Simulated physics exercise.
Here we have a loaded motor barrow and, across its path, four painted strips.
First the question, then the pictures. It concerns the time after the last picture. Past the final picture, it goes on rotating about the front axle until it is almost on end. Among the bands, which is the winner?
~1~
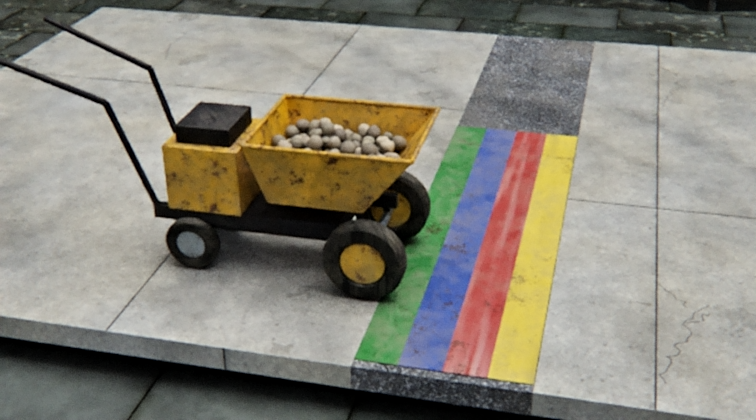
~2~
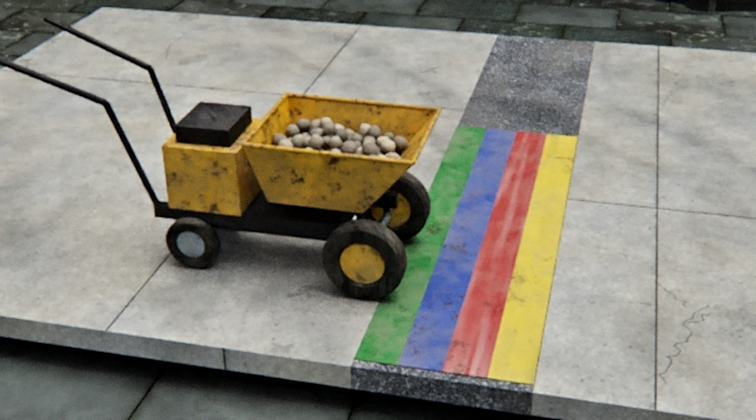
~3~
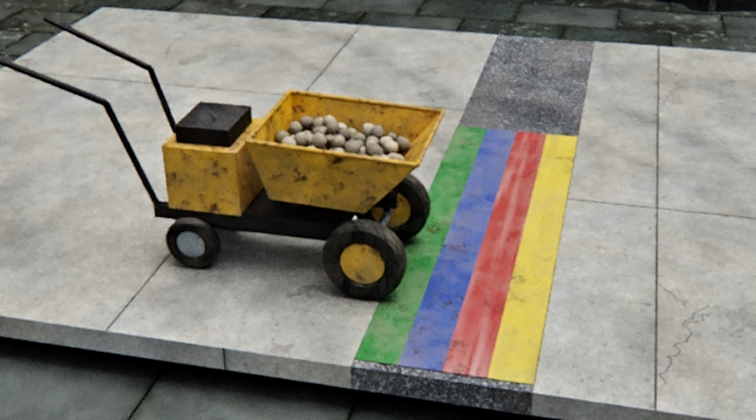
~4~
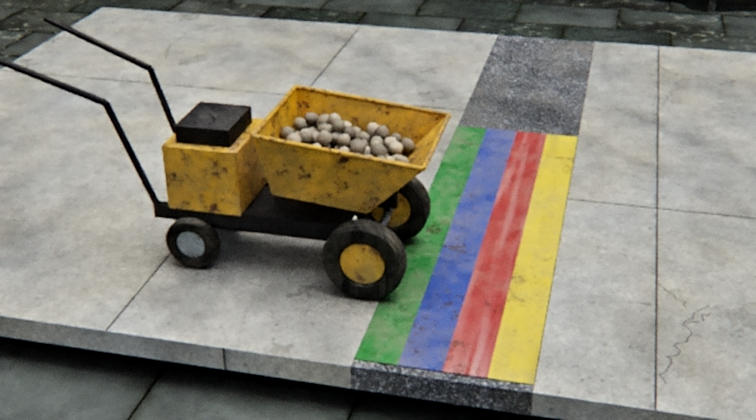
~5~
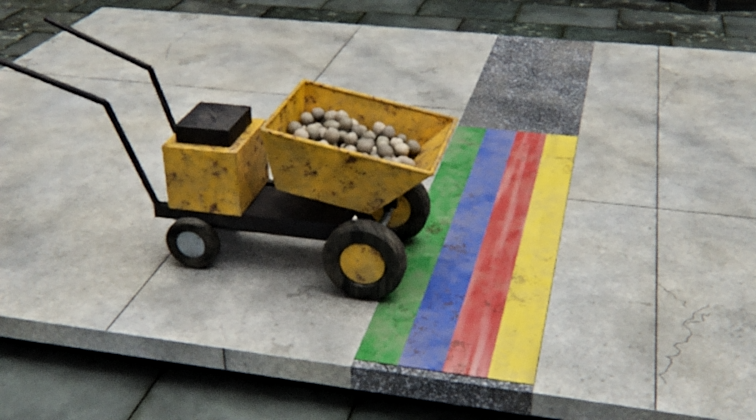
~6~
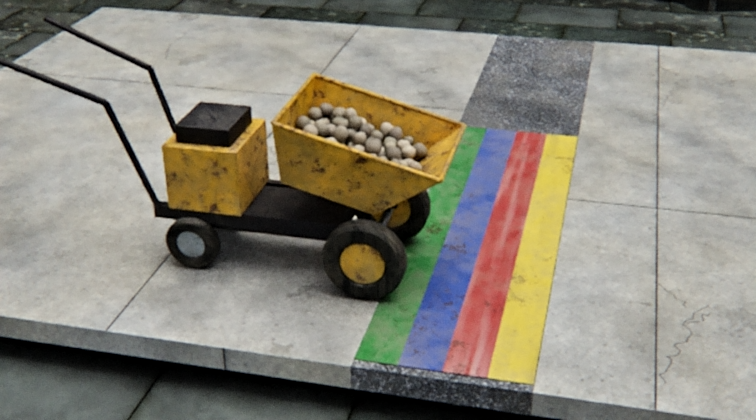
That would be the yellow band.
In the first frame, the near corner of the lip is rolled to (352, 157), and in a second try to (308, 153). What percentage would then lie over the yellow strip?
Around 20 % the first time and around 10 % the second.
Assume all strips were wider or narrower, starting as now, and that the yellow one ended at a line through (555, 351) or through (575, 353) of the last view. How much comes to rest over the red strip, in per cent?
20 % and 30 %, near enough.
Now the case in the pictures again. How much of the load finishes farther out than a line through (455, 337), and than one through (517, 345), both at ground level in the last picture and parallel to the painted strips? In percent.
Respectively 80 and 50 percent.
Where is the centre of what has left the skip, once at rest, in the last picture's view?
Close to (546, 280) in the last view.
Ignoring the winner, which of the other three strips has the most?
The runner-up is the strip in red.
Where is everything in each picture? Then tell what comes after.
The first frame shows lip of the skip (411, 163), level; top of the load (326, 143), river pebbles; green strip (391, 324); blue strip (433, 330); red strip (475, 336); yellow strip (519, 341).
The second frame shows lip of the skip (413, 163), level; top of the load (327, 142).
The third frame shows lip of the skip (417, 166), tipped barely; top of the load (319, 141).
The fourth frame shows lip of the skip (423, 169), tipped a little; top of the load (324, 138).
The fifth frame shows lip of the skip (431, 174), tipped a little; top of the load (322, 135).
The sixth frame shows lip of the skip (440, 181), tipped clearly; top of the load (330, 132); green strip (391, 324); blue strip (433, 330); red strip (475, 336); yellow strip (519, 341).
Just after the last frame, skip tipped steeply; every one in the skip.
A moment on, skip tipped right over; almost all in the skip; just a few over the red strip; about a tenth over the yellow strip.
Further on, skip tipped right over; roughly a third in the skip; about a tenth over the red strip; roughly a third over the yellow strip; roughly a quarter off the paint.
When it is over, skip tipped right over; roughly a quarter in the skip; not one over the green strip; not one over the blue strip; about a tenth over the red strip; roughly a third over the yellow strip; roughly a third off the paint.
